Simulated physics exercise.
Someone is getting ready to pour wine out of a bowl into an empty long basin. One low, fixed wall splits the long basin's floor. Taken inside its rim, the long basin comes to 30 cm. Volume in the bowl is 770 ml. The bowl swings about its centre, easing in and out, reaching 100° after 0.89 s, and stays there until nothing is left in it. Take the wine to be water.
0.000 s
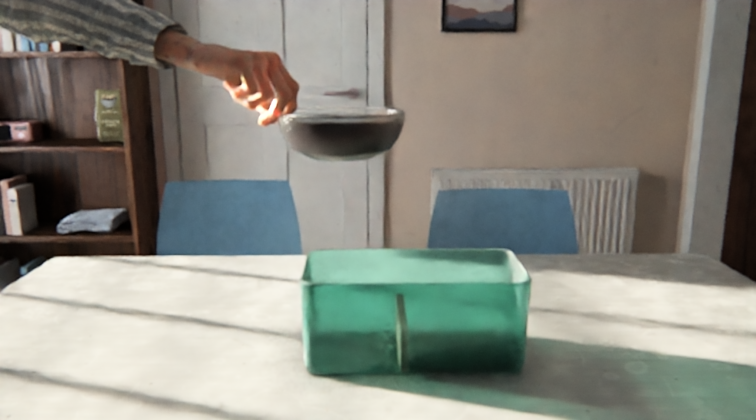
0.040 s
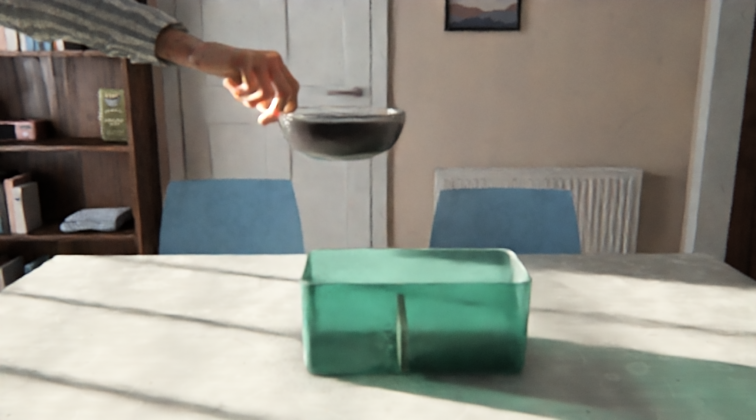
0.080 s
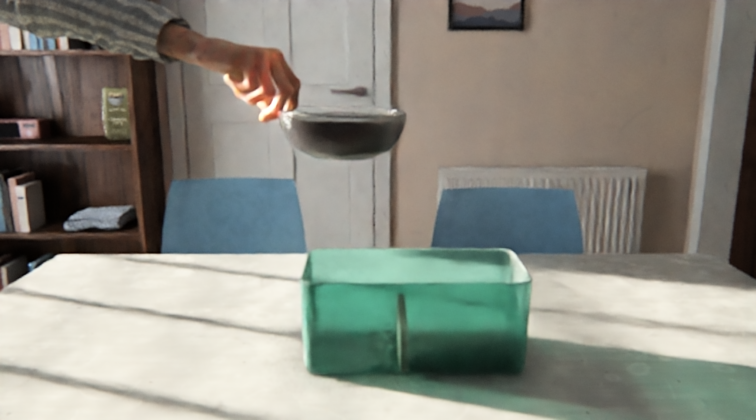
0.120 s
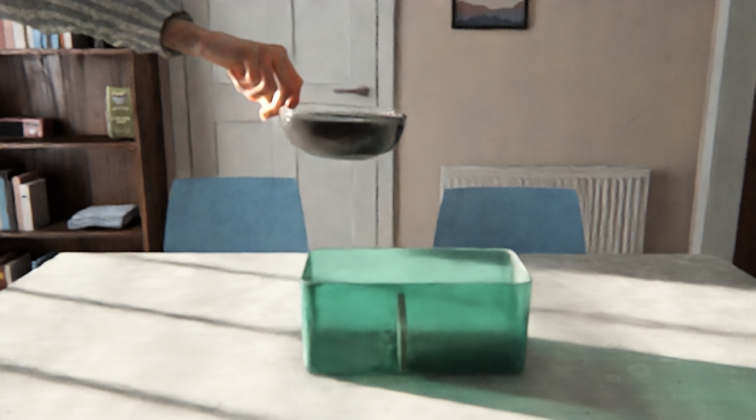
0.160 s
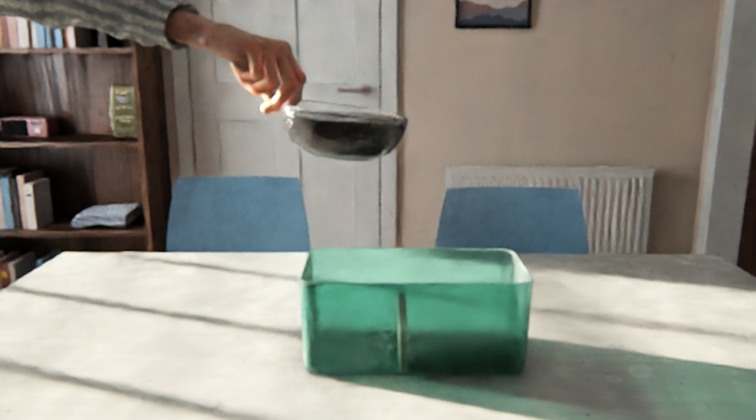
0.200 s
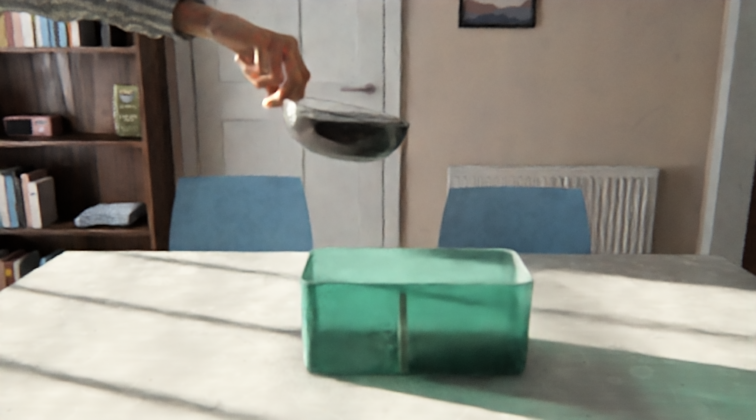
A hand held a bowl of dark liquid above a green, see-through basin on a sunlit table, keeping it level at first, then slowly tilted it a little so its right side dipped.
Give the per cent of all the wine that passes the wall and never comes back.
I would say 87 percent.
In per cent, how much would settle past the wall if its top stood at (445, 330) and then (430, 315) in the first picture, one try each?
One try each: Around 50 percent and then around 70 percent.
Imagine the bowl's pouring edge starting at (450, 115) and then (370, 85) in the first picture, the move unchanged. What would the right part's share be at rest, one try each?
80 in a hundred, followed by 75 in a hundred.
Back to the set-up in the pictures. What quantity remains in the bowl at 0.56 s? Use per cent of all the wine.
Roughly 28 percent.
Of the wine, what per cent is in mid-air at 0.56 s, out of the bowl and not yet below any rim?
It comes to roughly 56 per cent.
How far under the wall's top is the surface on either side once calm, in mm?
About 54 mm left, about 28 mm right.
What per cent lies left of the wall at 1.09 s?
Left share: Approx. 12 %.
Then, 0.56 s in, the tilt is 69° and 27 per cent is still to pour, 0 is left of the wall and 17 right of it.
Then, 0.82 s in, the tilt is 98° and 1 per cent is still to pour, 4 is left of the wall and 86 right of it.
Then, 1.09 s in, the tilt is 100° and 0 per cent is still to pour, 11 is left of the wall and 87 right of it.
Then, 1.39 s in, the tilt is 100° and 0 per cent is still to pour, 11 is left of the wall and 87 right of it.
Finally, 11 per cent lies left of the wall, 87 right of it and 2 outside.
